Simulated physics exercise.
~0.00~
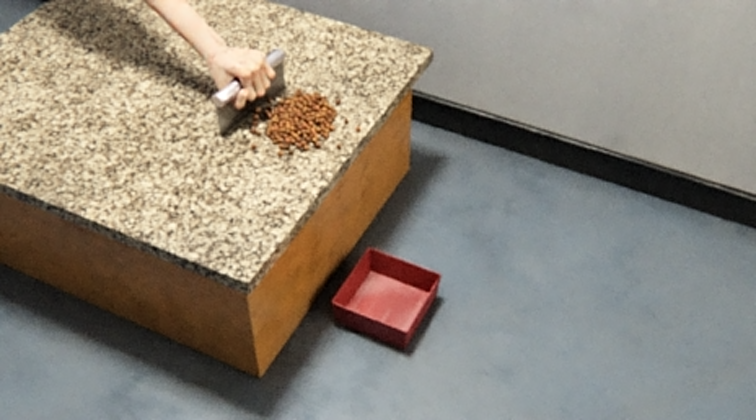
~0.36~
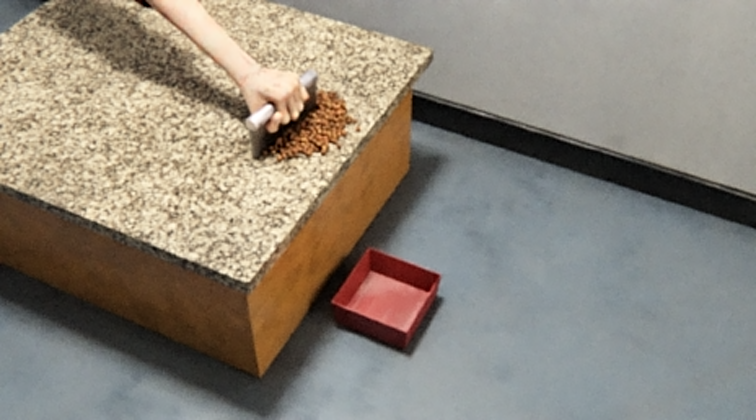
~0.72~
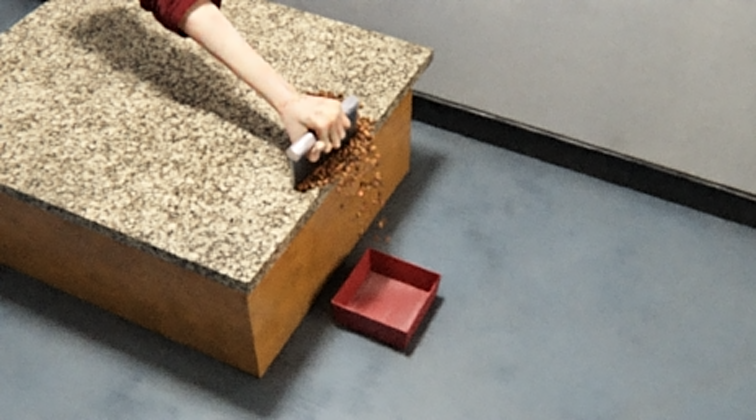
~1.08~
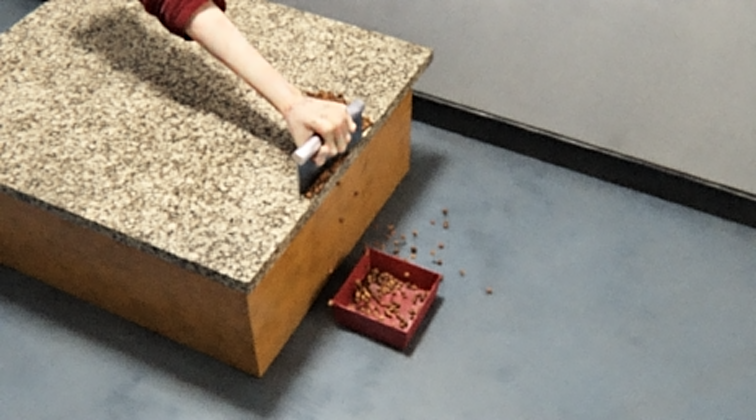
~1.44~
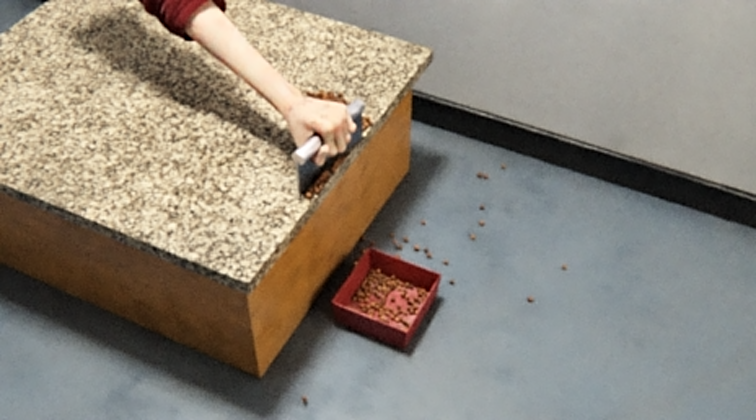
A hand pushed a pile of small brown cereal balls across a speckled countertop with a scraper, stopping at the edge as many spilled over. Plenty landed in the red tin below, some scattered on the floor, and others stayed on top by the blade.
